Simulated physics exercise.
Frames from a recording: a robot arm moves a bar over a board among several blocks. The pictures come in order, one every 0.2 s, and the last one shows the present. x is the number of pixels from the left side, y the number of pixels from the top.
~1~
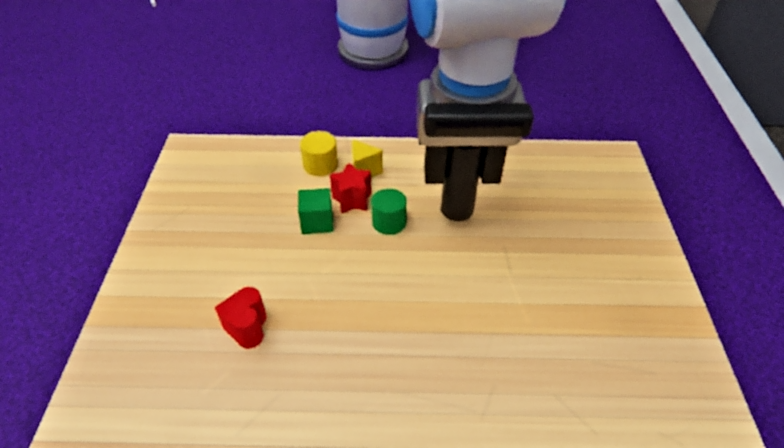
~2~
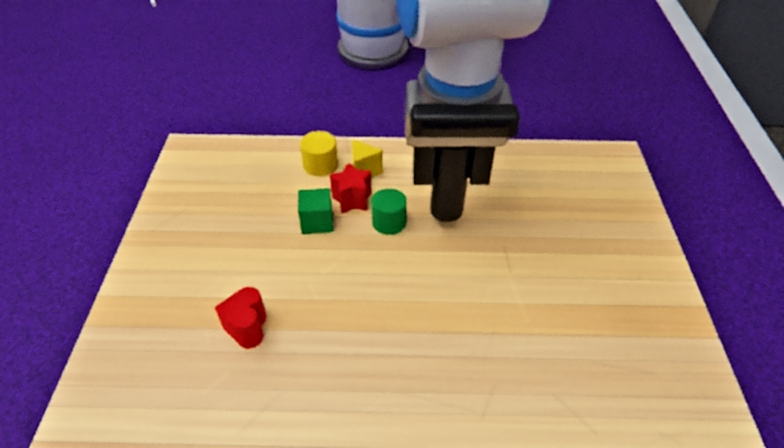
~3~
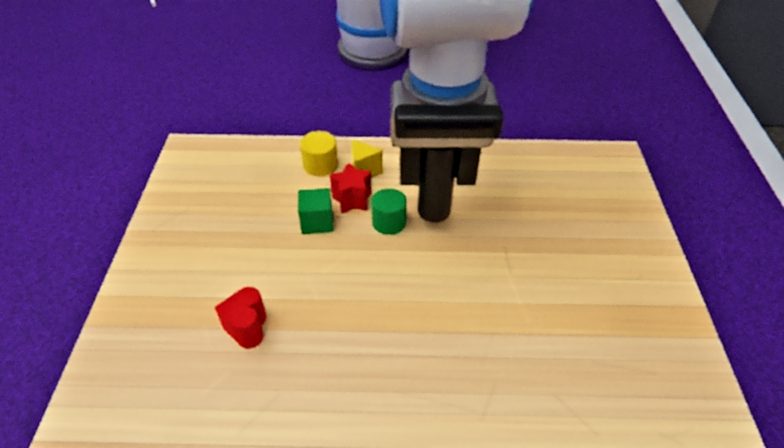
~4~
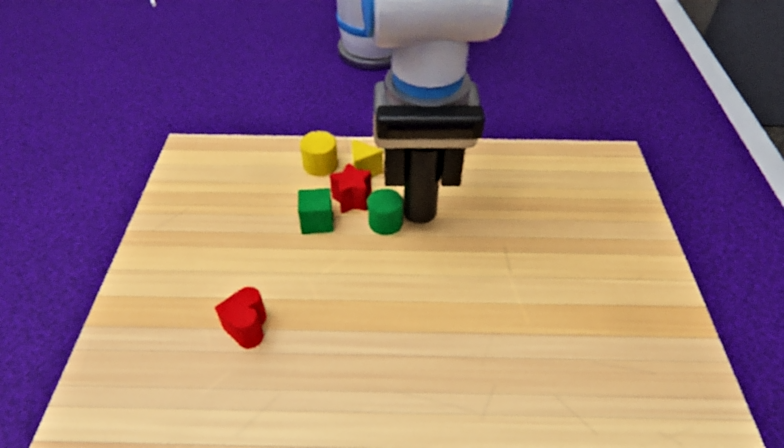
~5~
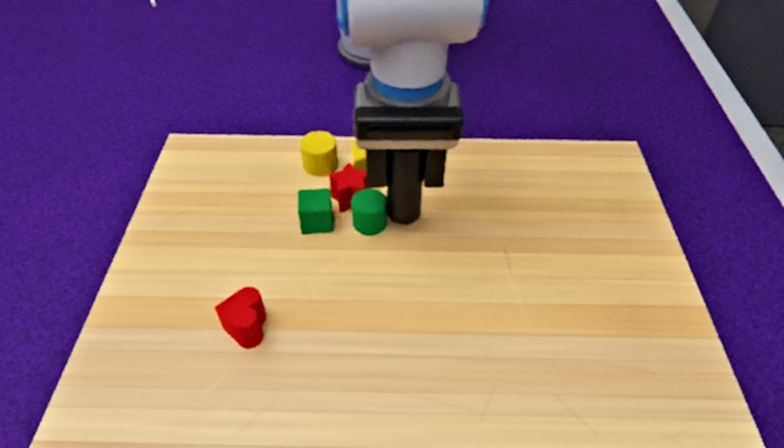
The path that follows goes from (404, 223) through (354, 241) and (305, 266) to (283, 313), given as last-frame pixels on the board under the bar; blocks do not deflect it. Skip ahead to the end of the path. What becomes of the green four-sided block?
Shifted out of place.
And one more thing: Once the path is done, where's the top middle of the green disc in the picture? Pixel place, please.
In the picture, that point is around (293, 214).
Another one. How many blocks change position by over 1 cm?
2 blocks.
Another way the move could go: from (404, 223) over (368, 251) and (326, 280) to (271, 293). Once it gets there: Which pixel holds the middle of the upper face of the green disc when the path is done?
Close to (348, 205).
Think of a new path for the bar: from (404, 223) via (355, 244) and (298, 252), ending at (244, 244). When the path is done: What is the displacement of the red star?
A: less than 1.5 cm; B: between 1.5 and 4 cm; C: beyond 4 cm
I'll go with A - less than 1.5 cm.
The first path, step by step. One third of the way, bar (353, 231); green four-sided block (292, 194), turned 20° clockwise; red star (348, 175); green disc (321, 206).
Two thirds of the way, bar (303, 256); green four-sided block (281, 189), turned 45° clockwise; red star (348, 175); green disc (293, 214).
At the end, bar (281, 303); red heart-shaped block (237, 310); green four-sided block (281, 189), turned 45° clockwise; red star (348, 175); green disc (293, 214).
